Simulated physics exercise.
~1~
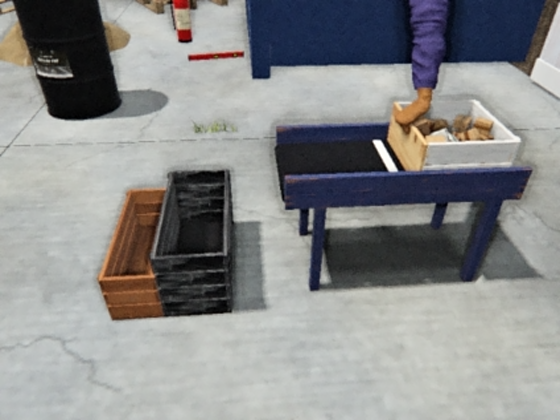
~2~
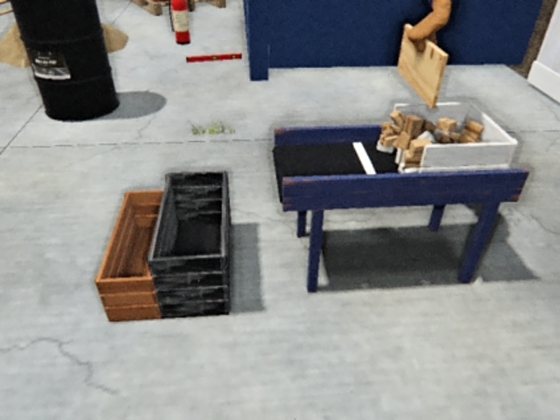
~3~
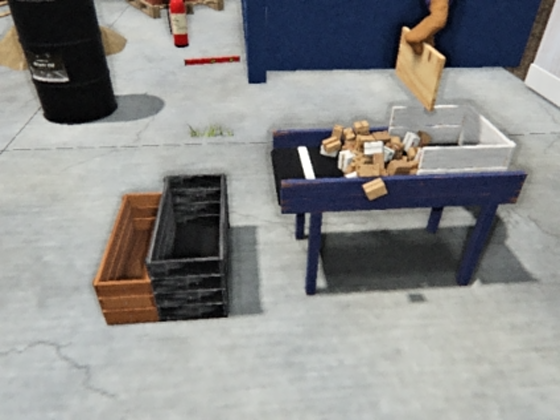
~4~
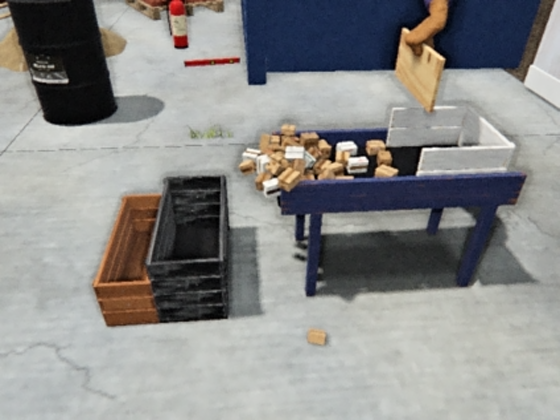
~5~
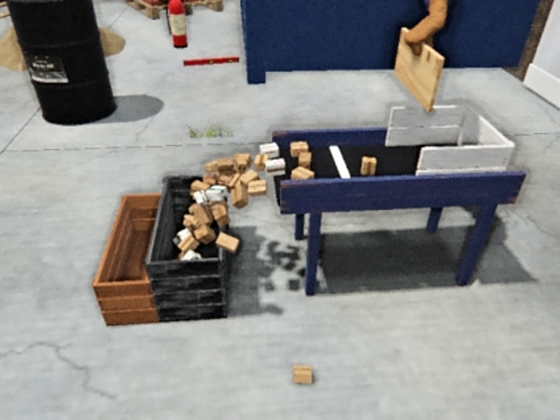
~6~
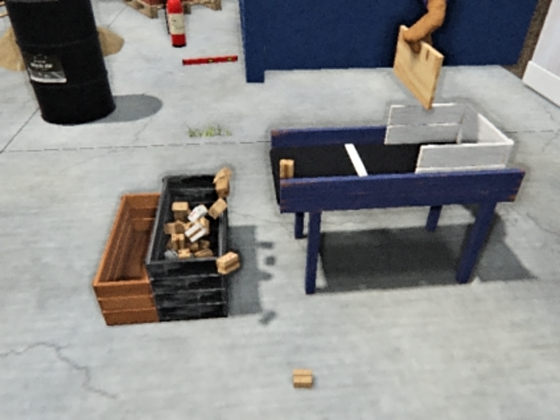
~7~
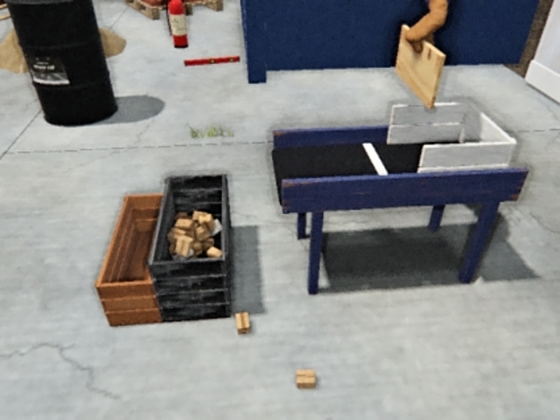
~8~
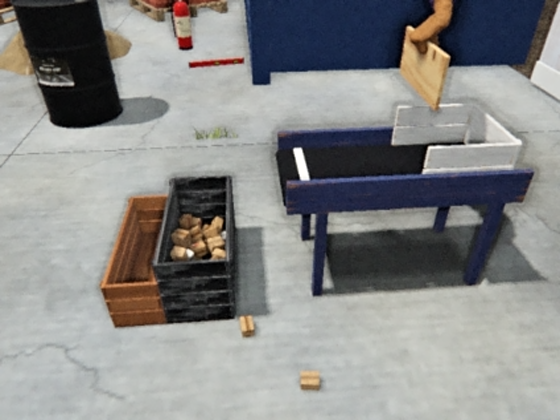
Small wooden and white blocks slid left along a dark belt on a blue table after a hand lifted the end board of their white box, then tumbled into the black box below, leaving two on the concrete floor and the brown box empty.
